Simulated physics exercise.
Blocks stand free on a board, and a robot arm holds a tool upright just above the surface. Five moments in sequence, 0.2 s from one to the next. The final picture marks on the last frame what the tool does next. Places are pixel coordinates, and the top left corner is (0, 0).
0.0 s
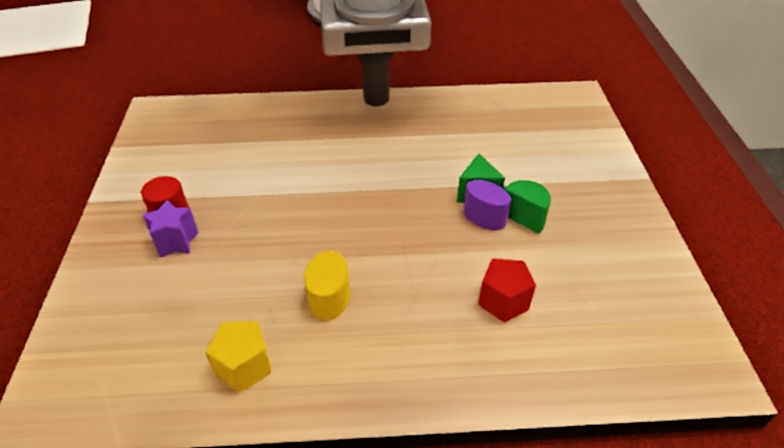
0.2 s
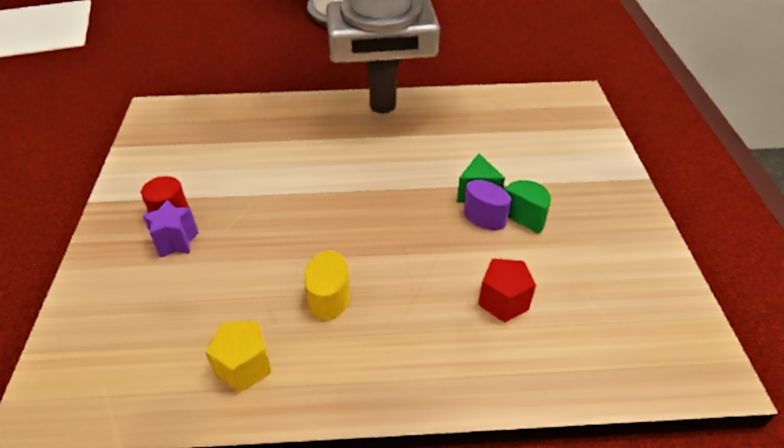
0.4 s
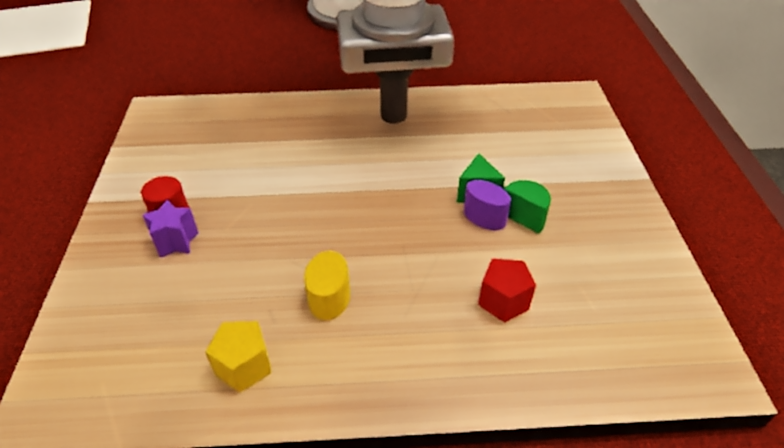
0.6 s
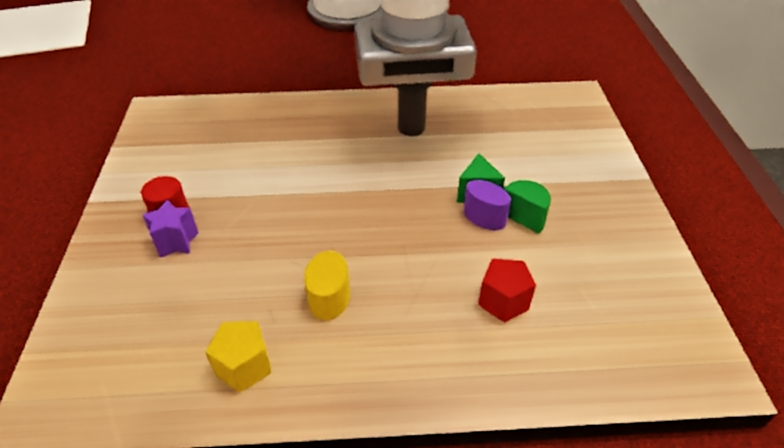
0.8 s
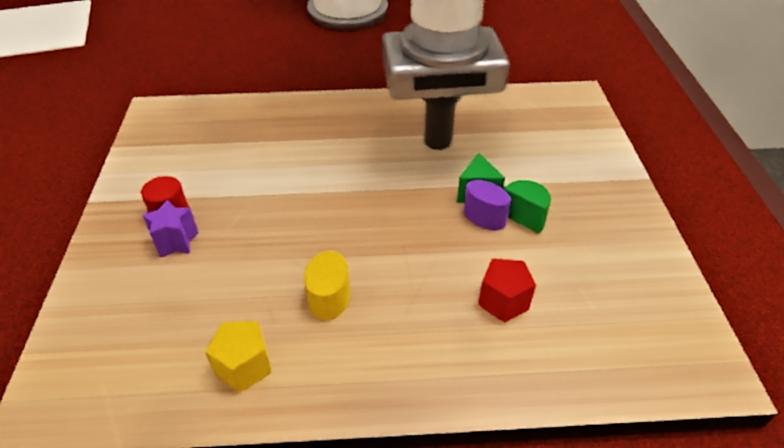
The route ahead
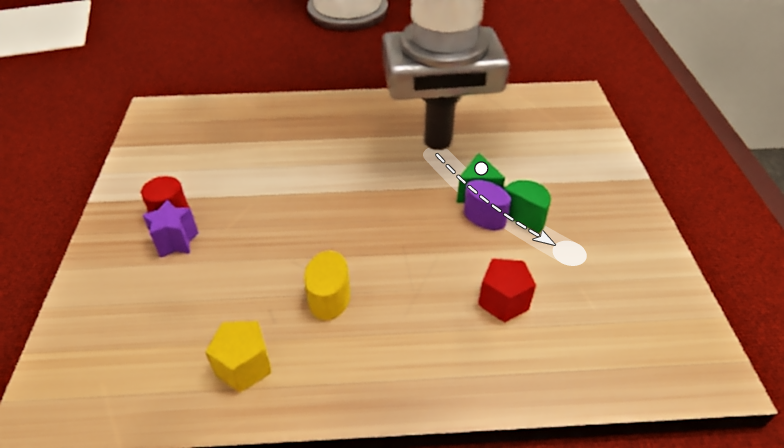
At the start, a robot arm holds a dark tool upright near the far edge of a wooden board scattered with red, purple, yellow and green blocks. The arm moves the tool slightly right and toward the viewer, then continues closer to the green triangular block, while every block stays still.
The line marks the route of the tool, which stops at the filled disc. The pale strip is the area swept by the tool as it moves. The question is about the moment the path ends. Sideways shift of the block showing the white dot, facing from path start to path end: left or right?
It goes toward the right-hand side.
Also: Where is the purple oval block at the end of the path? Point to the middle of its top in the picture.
That would be at about pixel (486, 211).
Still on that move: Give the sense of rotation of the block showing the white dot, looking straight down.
Clockwise from above.
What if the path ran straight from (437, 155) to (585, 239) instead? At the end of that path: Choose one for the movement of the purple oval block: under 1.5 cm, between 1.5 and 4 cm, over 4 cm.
From 1.5 to 4 cm.
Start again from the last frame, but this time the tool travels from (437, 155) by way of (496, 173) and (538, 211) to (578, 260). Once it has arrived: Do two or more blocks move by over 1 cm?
The answer is no.
The drawn path runs from (437, 155) by way of (491, 204) to (570, 253); the dot is on the green triangular block.
What follows on the original path. One third of the way, tool (472, 174); green triangular block (493, 178), turned 25° clockwise; purple oval block (489, 198); green D-shaped block (537, 195), turned 20° anticlockwise.
Two thirds of the way, tool (518, 208); green triangular block (530, 217), turned 50° clockwise; purple oval block (486, 211), turned 20° clockwise; green D-shaped block (567, 211), turned 110° anticlockwise.
At the end, tool (574, 240); green triangular block (548, 240), turned 95° clockwise; purple oval block (486, 211), turned 20° clockwise; red pentagonal block not moved; green D-shaped block (612, 224), turned 170° anticlockwise.
